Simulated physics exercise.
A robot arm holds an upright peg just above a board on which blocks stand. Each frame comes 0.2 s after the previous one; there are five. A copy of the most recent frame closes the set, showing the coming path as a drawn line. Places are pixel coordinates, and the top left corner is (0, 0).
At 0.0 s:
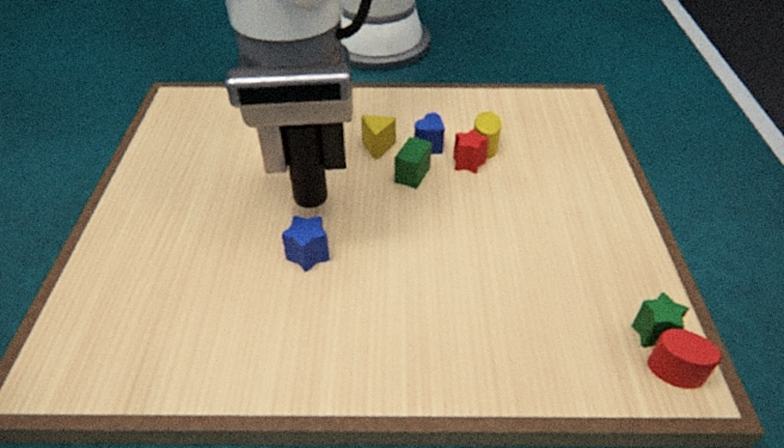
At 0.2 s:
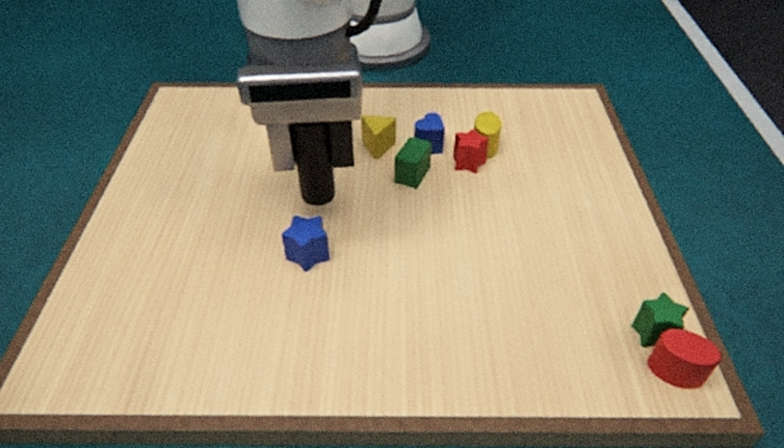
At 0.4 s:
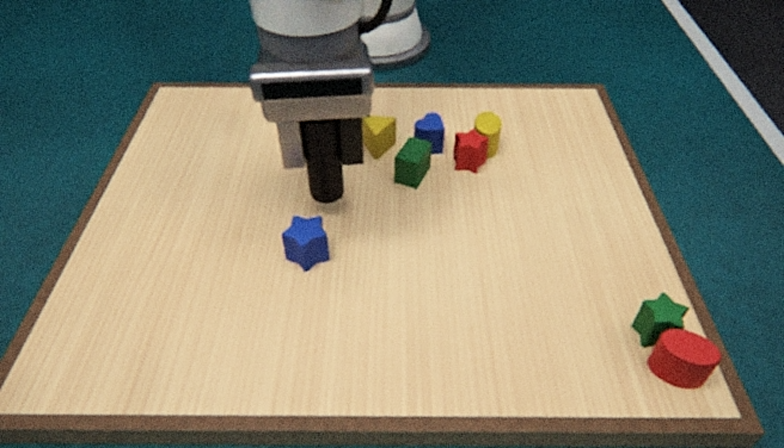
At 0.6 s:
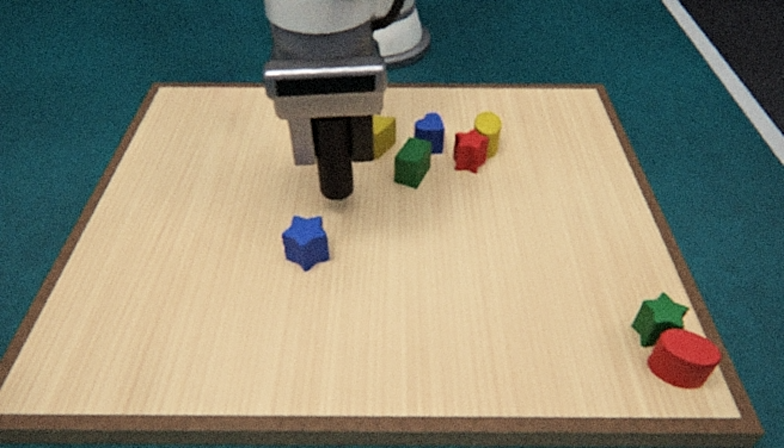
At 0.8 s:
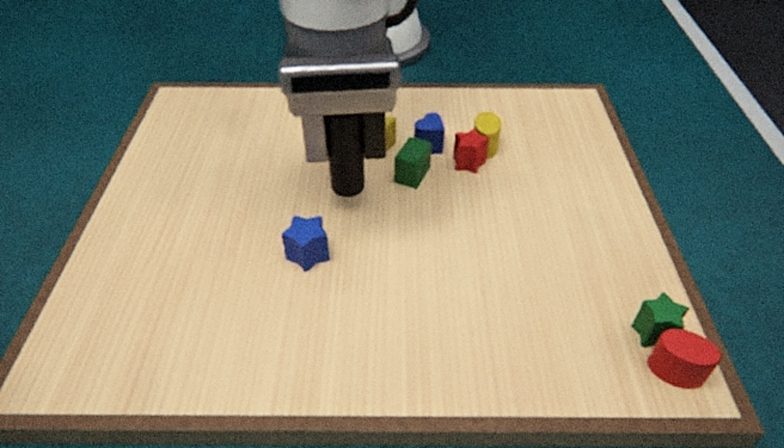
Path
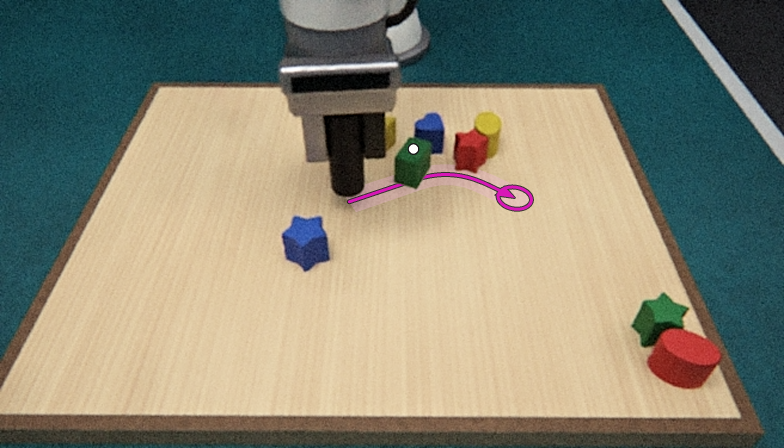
At first, a robot arm holds a dark upright peg just behind a blue star block on a wooden board, with other colourful blocks standing around. The arm then moves the peg a short way steadily to the right, nearer the green block, partly covering the yellow triangular block while every block stays still.
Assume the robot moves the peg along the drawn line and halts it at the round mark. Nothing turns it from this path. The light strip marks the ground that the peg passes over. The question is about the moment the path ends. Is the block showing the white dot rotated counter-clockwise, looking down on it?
My answer is yes.
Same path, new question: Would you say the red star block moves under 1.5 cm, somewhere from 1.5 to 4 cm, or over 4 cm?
Its displacement is between 1.5 and 4 cm.
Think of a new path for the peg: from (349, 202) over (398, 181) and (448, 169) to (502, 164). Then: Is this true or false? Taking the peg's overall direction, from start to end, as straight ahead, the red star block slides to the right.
The claim holds.
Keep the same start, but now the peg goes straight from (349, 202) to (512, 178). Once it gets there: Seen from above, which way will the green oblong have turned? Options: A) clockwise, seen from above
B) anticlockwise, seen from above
The one that fits is B, anticlockwise, seen from above.
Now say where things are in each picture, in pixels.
In the first picture, lower end of the peg (311, 198), tops of blocks, green oblong (413, 149), blue heart (431, 122), red star block (471, 138), yellow elliptical block (488, 122).
In the second picture, peg (319, 196), blocks as before.
In the third picture, peg (327, 194), blocks as before.
In the fourth picture, peg (337, 191), blocks as before.
In the fifth picture, peg (348, 188), green oblong (413, 149), blue heart (431, 122), red star block (471, 138), yellow elliptical block (488, 122).
The drawn path runs from (349, 202) over (404, 183) and (461, 176) to (515, 198); the dot is on the green oblong.
What follows on the original path. One third of the way, peg (406, 169); green oblong (433, 141).
Two thirds of the way, peg (463, 162); green oblong (461, 128), turned 70° anticlockwise; blue heart (434, 114), turned 15° anticlockwise; red star block (493, 136), turned 35° clockwise; yellow elliptical block (501, 119), turned 40° anticlockwise.
At the end, peg (518, 184); green oblong (461, 128), turned 70° anticlockwise; blue heart (434, 114), turned 15° anticlockwise; red star block (493, 137), turned 30° clockwise; yellow elliptical block (501, 119), turned 40° anticlockwise.
